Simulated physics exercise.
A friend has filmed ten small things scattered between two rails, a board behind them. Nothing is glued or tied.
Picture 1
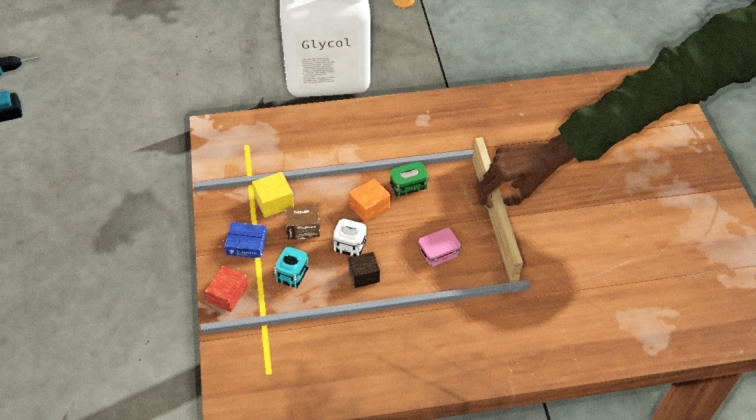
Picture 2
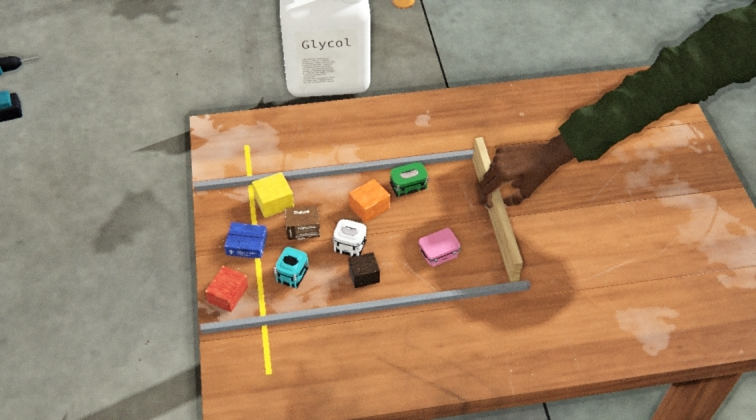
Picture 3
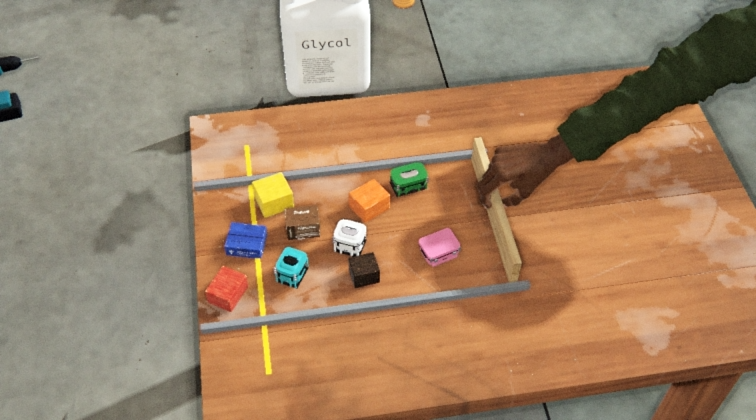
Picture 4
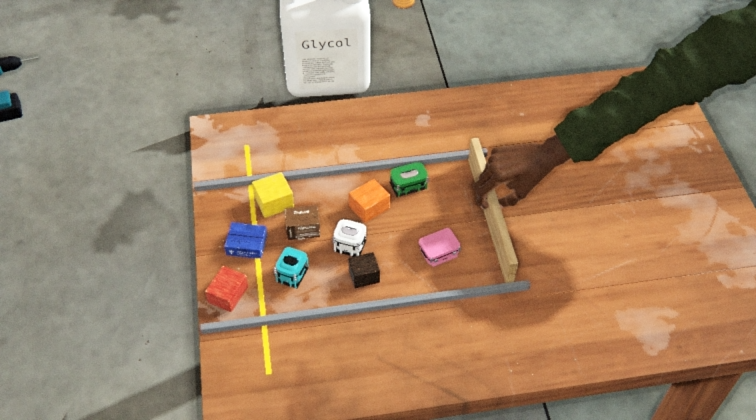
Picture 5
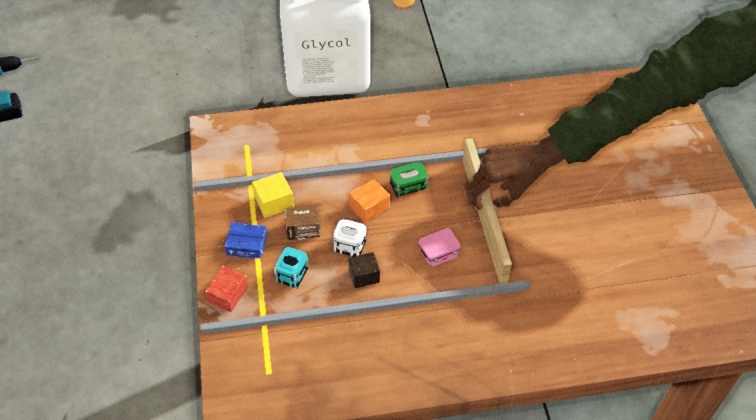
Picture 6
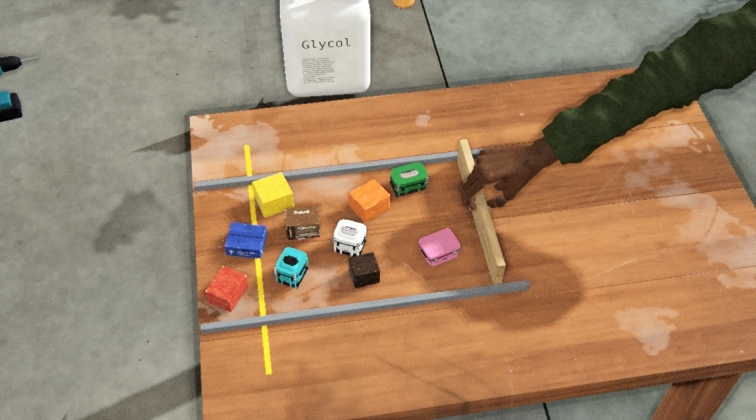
The clip shows ten small, variously coloured blocks and cases lying still between two rails on a wooden table, some near a yellow line, while a hand at the right slides an upright board slightly left towards them.
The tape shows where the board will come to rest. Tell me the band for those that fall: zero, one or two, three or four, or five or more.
The number that fall off is one or two.
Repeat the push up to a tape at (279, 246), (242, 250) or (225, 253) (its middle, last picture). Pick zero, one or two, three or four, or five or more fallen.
For each place: None at all; 3 or 4; at least five.
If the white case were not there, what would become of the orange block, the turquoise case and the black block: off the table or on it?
The orange block survives; the turquoise case is kept; the black block stays on.
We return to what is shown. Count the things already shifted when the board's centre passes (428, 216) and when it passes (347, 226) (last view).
By then 2, and 6.
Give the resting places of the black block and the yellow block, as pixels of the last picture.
About (249, 298), and the other about (199, 202).
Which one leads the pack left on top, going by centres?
The yellow block ends nearest.
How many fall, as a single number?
Fallen: 2.
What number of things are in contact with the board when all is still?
The number is 4.
Soon after, none off yet; red block at rest near (227, 289); blue box at rest near (246, 240); yellow block at rest near (273, 195).
In the end, the number that fall off is one or two; gone, blue box and red block.
